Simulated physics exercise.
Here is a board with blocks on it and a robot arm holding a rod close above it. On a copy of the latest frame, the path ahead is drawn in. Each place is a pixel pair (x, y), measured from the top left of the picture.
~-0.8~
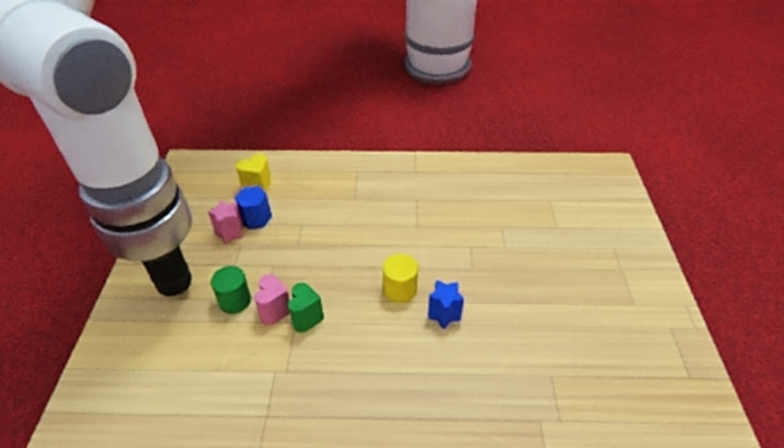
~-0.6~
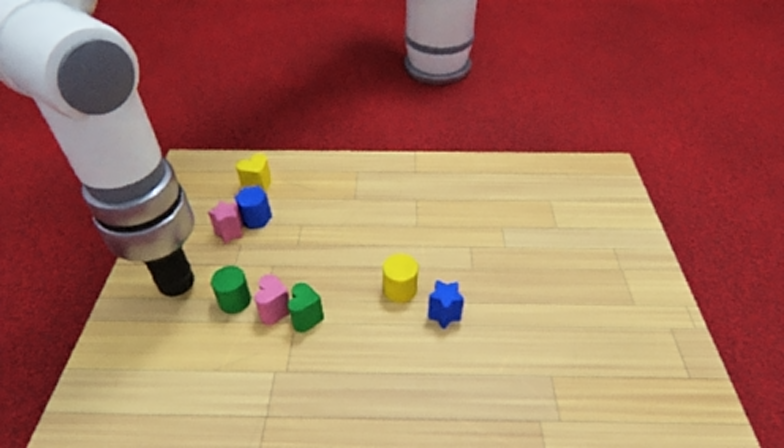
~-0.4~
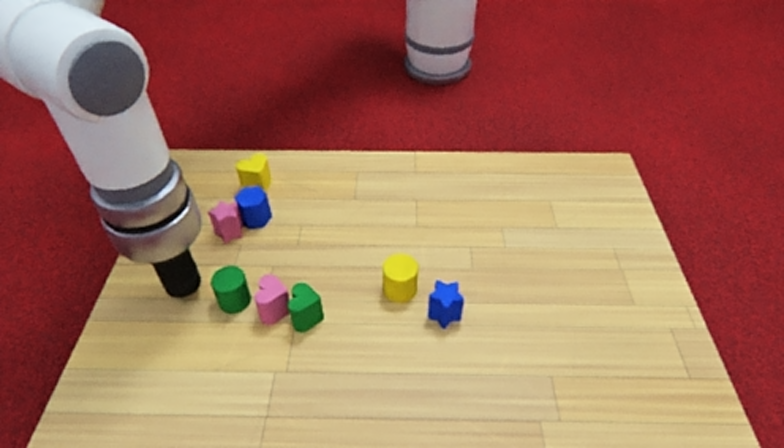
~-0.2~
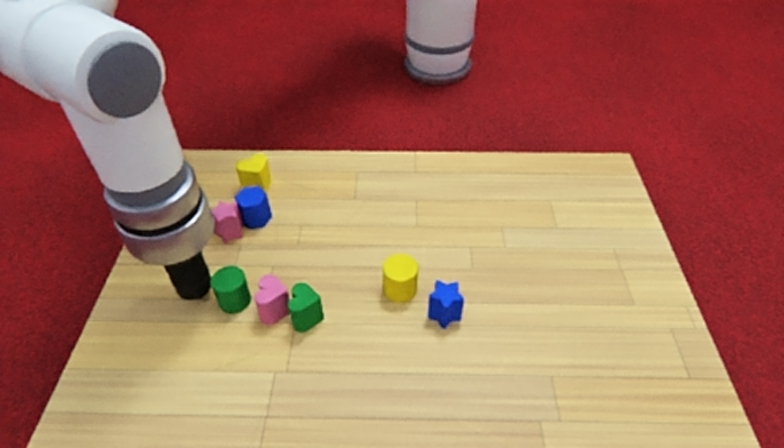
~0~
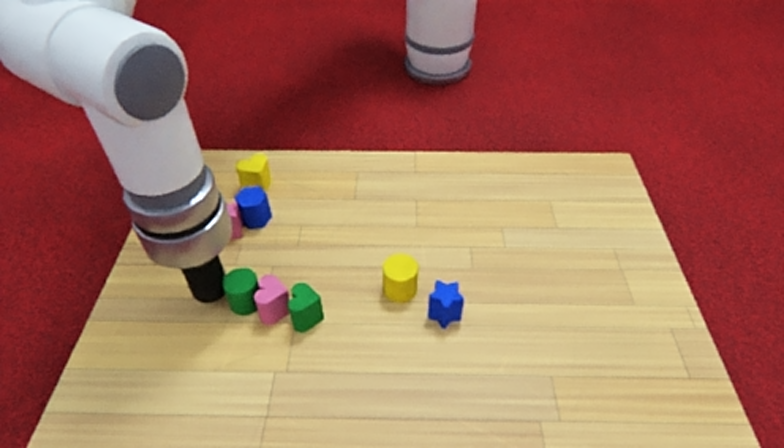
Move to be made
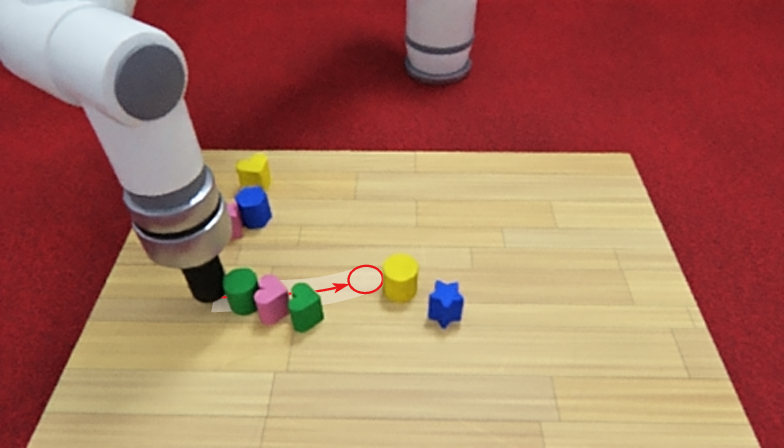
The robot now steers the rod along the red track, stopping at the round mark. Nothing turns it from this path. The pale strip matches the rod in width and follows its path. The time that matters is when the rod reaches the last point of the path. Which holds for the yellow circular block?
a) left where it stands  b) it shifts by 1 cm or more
(a)
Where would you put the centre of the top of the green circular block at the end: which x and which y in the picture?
It comes to (361, 287).
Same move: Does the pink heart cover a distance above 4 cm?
The answer is yes.
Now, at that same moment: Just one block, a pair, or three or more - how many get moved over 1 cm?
I'd put the number at three or more.
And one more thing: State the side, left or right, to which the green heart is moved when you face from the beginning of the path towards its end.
Picture yourself facing from the start of the path to its end: The green heart moves off to your right.
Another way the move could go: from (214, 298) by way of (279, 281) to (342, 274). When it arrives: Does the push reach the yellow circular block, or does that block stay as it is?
That block is not shifted.
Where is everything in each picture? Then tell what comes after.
In the first frame, tip of the rod (175, 283), middles of tops, green circular block (227, 278), pink heart (269, 288), green heart (302, 296), yellow circular block (401, 266).
In the second frame, rod (177, 283), nothing pushed.
In the third frame, rod (184, 285), nothing pushed.
In the fourth frame, rod (195, 287), nothing pushed.
In the fifth frame, rod (211, 290), green circular block (239, 280), pink heart (269, 288), green heart (302, 296), yellow circular block (401, 266).
The line goes from (214, 298) through (291, 294) to (366, 279).
The first path, step by step. One third of the way, rod (265, 287); green circular block (293, 281); pink heart (311, 298), turned 40° clockwise; green heart (334, 310), turned 15° clockwise.
Two thirds of the way, rod (316, 283); green circular block (340, 286); pink heart (339, 310), turned 85° clockwise; green heart (357, 328), turned 35° clockwise.
At the end, rod (365, 271); green circular block (361, 287); pink heart (342, 311), turned 100° clockwise; green heart (358, 332), turned 35° clockwise; yellow circular block unmoved.
